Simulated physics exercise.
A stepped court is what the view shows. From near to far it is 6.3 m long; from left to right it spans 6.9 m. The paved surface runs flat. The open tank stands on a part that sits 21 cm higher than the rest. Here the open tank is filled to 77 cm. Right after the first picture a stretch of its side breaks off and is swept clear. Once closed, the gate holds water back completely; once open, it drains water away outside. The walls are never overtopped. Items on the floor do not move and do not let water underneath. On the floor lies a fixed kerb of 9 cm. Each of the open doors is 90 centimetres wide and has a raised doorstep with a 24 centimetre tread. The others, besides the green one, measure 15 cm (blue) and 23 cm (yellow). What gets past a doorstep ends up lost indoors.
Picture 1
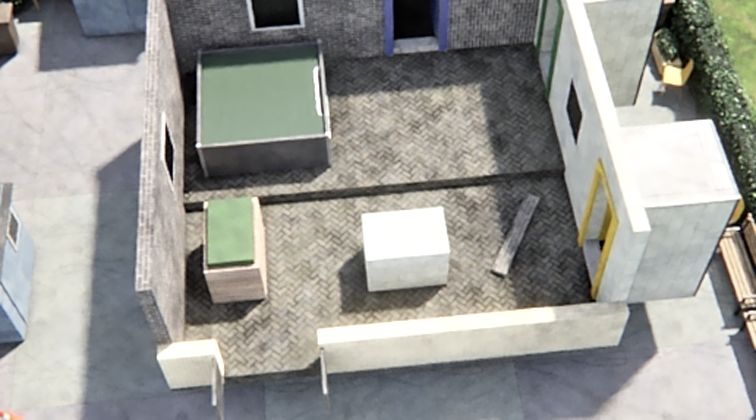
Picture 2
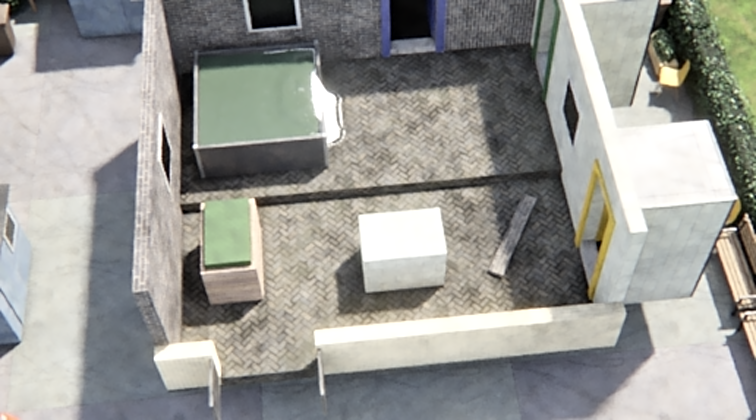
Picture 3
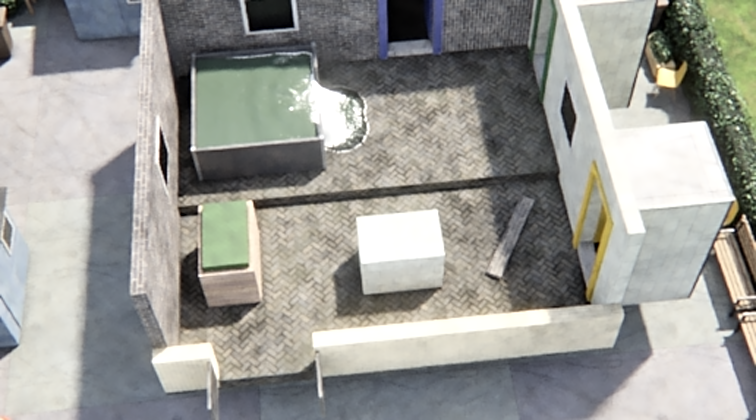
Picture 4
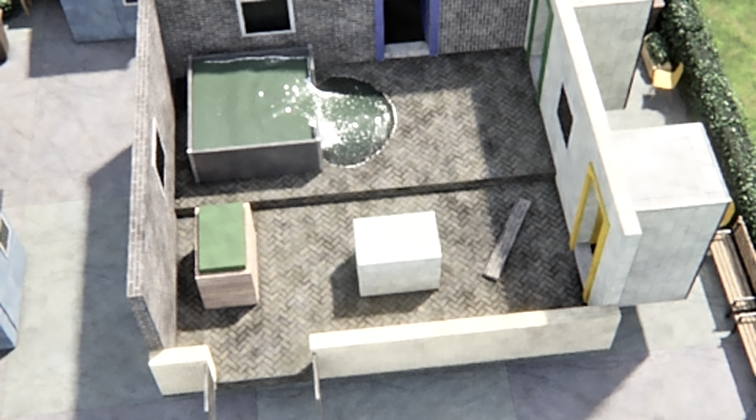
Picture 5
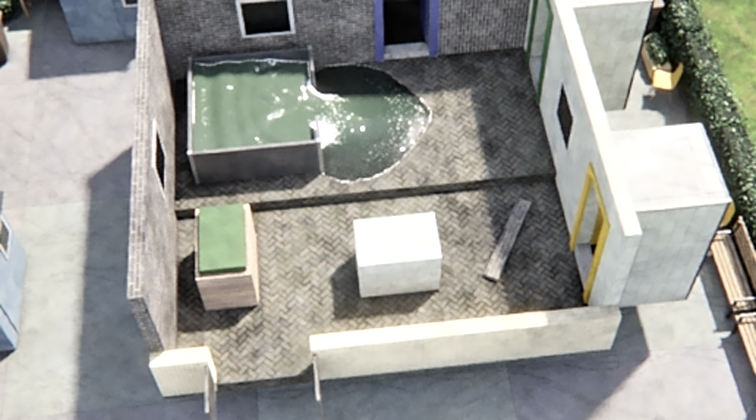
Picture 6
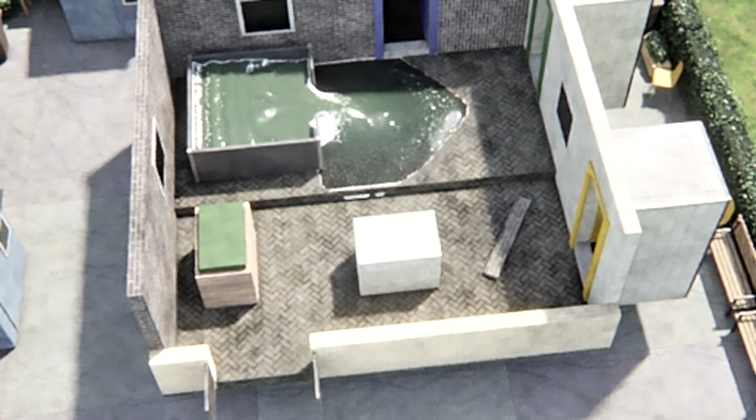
Water pours through a gap in the right side of a green-filled open tank in a walled, brick-paved court, then spreads rightward across the upper level in a widening, foaming pool, while the white block and plank below stay still.
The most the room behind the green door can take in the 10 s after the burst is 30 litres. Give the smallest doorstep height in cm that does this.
Roughly 28 cm is needed.
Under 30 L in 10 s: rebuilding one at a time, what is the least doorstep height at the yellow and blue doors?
Roughly 13.0 cm for the yellow door and roughly 13.0 cm for the blue door.
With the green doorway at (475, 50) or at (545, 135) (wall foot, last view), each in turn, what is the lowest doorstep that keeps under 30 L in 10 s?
Minimums: Roughly 20 cm and 20 cm.
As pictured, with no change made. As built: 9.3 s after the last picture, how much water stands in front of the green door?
About 10.0 centimetres deep.
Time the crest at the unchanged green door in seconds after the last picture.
1.8 s.
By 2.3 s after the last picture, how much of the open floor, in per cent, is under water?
Some 50 per cent of it.
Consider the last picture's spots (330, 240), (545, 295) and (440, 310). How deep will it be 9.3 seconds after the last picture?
Close to 7, 11 and 11 cm, one after the other.
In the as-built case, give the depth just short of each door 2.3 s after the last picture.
Door depths (cm): Green = 32, blue = 14, yellow = 9.
Then, 0.7 s after the last picture water covers 35 % of the floor, deepest (40 cm) near (329, 119); 24 cm at the green door, 0 litres in over its 24 cm doorstep.
Then, 2.3 s after the last picture water covers 50 % of the floor, deepest (36 cm) near (489, 61); 32 cm at the green door, 42 litres in over its 24 cm doorstep.
Then, 9.3 s after the last picture water covers 90 % of the floor, deepest (20 cm) near (556, 189); 10 cm at the green door, 58 litres in over its 24 cm doorstep.
At the green door as built, the water peaked near 38 cm, 1.7 s after the last picture.
With a doorstep of 24 cm, 58 litres would have come in within the 10 s; with 32.5 cm, 11 litres. So under 30 litres takes about 28 cm.
